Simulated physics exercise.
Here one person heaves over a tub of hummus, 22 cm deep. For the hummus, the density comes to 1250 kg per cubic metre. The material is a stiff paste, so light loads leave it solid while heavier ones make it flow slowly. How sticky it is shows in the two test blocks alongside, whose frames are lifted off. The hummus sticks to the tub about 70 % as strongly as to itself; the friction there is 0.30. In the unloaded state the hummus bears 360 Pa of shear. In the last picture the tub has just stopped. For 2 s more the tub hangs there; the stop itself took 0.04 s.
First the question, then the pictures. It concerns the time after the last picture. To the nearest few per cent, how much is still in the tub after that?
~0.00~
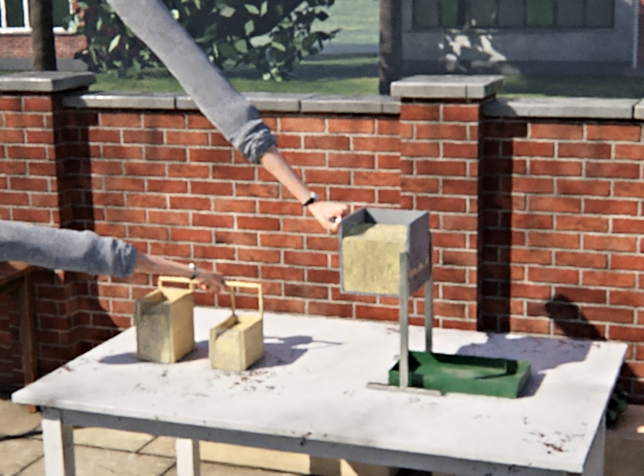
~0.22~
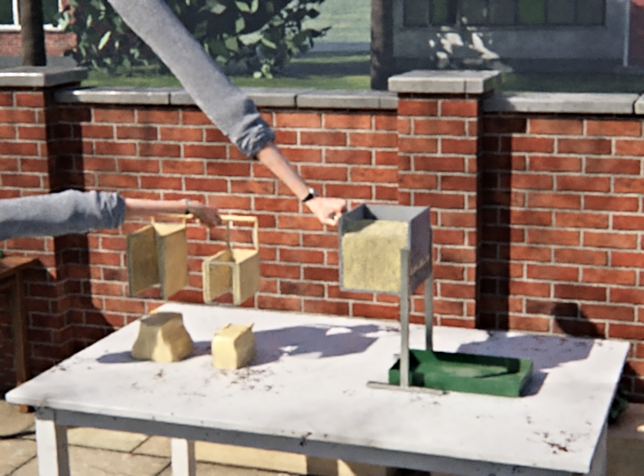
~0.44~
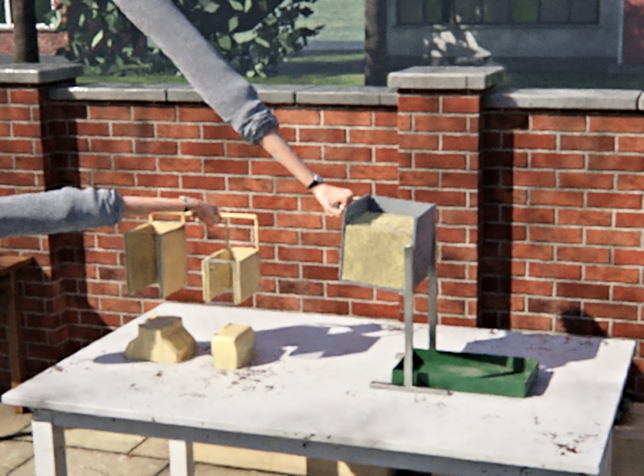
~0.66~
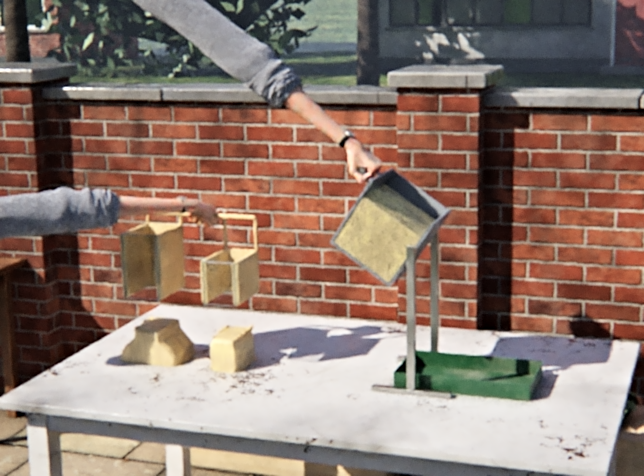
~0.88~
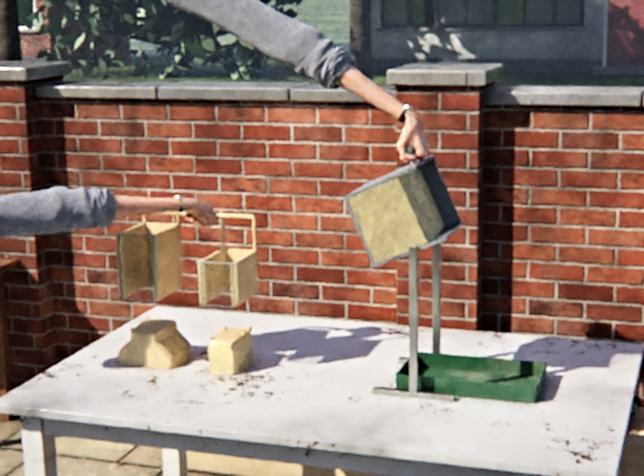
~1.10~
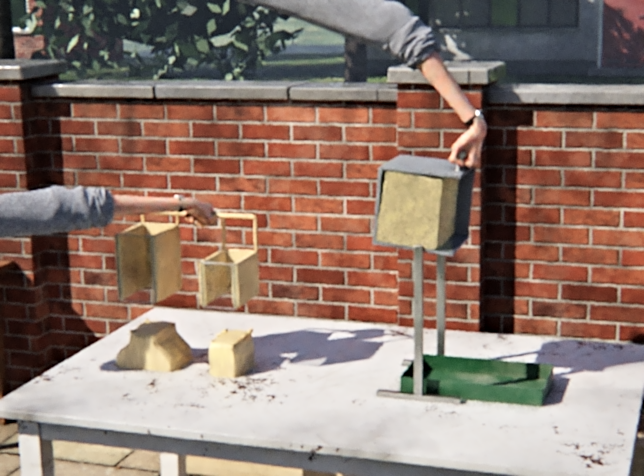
About 43 %.
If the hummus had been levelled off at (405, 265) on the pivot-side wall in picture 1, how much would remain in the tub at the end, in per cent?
It would be close to 65 percent.
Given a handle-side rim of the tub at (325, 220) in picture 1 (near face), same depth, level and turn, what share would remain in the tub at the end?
I'd put it at close to 35 per cent.
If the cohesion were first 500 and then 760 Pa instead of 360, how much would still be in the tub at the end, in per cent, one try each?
The answers, in order, are 50 % and 100 %.
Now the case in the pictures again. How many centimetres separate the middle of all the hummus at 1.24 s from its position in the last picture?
I'd put the distance at about 5 centimetres.
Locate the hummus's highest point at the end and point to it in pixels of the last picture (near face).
About (405, 218).
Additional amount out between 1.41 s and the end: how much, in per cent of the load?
Roughly 14 %.
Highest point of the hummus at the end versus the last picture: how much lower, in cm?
13 cm.
After 1.24 s, the tub is at 95 degrees and holds 93 %.
After 1.41 s, the tub is at 95 degrees and holds 57 %.
After 1.58 s, the tub is at 95 degrees and holds 44 %.
After 1.75 s, the tub is at 95 degrees and holds 43 %.
After 3.10 s, the tub is at 95 degrees and holds 43 %.
